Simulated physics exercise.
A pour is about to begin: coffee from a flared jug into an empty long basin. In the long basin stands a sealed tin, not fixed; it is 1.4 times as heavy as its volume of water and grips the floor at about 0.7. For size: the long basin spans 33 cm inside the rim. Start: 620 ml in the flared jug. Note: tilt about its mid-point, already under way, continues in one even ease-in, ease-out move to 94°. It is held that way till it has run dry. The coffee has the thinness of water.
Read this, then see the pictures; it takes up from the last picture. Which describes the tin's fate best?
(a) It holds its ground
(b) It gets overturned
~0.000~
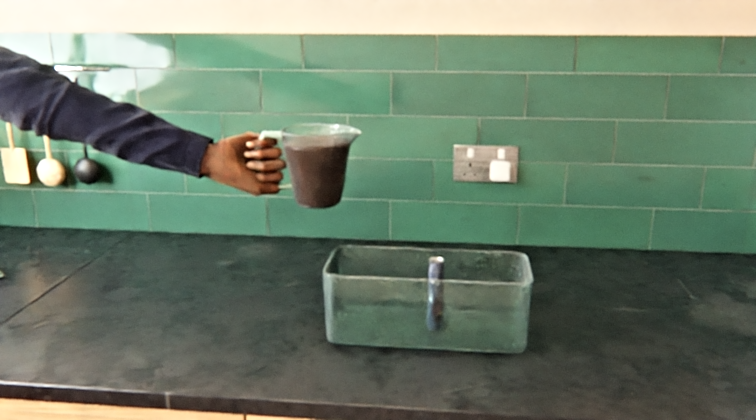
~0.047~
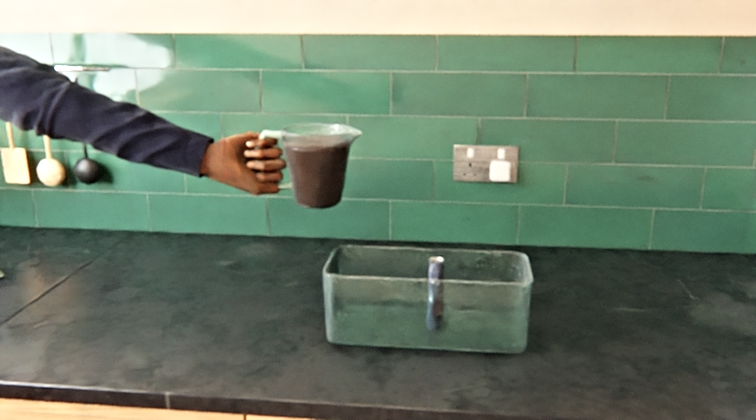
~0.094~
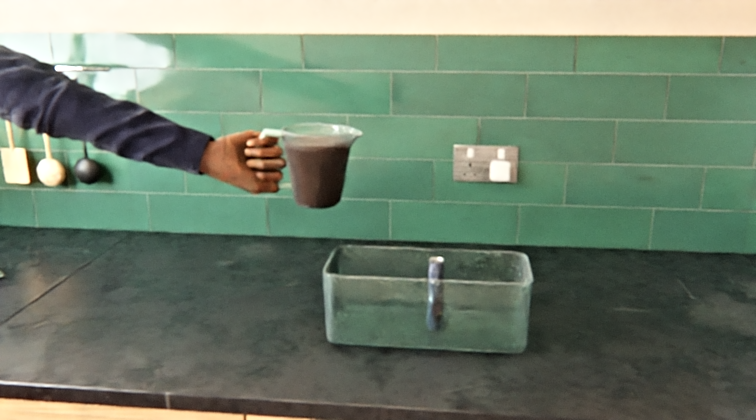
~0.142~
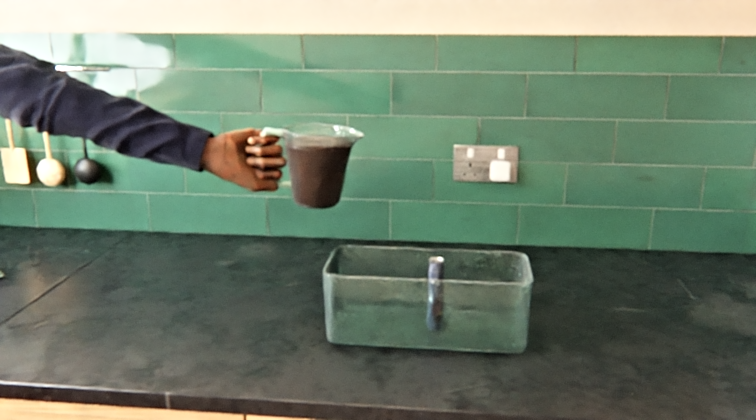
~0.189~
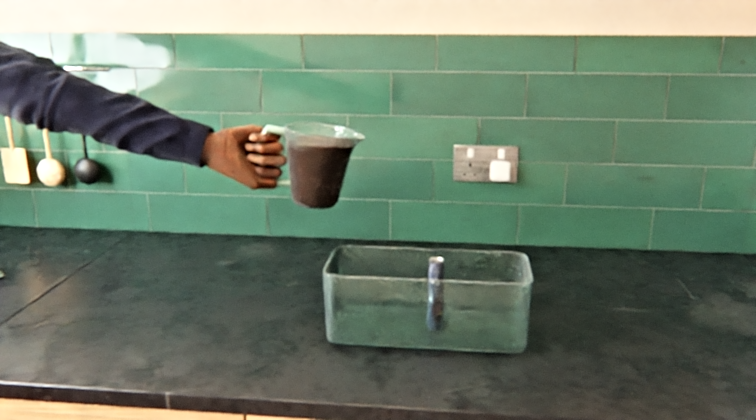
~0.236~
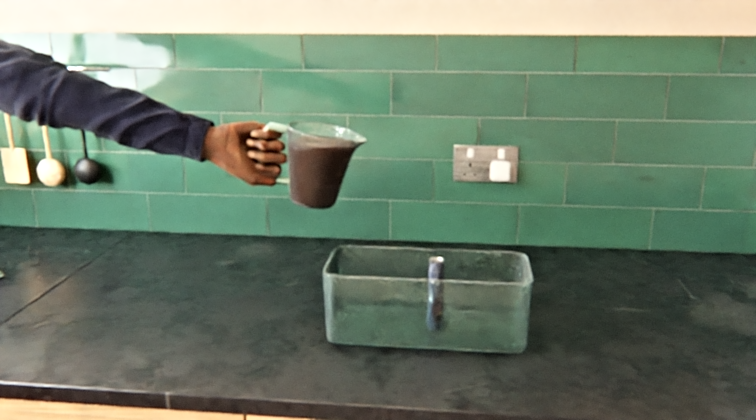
(a) It holds its ground.
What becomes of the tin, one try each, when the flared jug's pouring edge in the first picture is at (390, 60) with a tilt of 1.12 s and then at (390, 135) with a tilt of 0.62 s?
The tin stays vertical the first time and overturns the second time.
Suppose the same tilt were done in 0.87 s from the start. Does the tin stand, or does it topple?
Outcome - the tin remains standing.
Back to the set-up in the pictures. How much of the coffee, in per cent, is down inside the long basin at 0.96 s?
Some 48 per cent.
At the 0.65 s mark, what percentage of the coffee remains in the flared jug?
80 %.
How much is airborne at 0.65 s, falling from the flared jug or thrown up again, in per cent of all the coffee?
Near 18 per cent at that moment.
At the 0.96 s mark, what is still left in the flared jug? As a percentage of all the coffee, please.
30 per cent or so.
By 0.65 s the tilt is 59° and 79 per cent is still to pour; the tin stands where it began.
By 0.96 s the tilt is 89° and 31 per cent is still to pour; the tin stands where it began.
By 1.27 s the tilt is 94° and 3 per cent is still to pour; the tin stands where it began.
By 1.62 s the tilt is 94° and 0 per cent is still to pour; the tin stands where it began.
At rest the tin stands where it began.
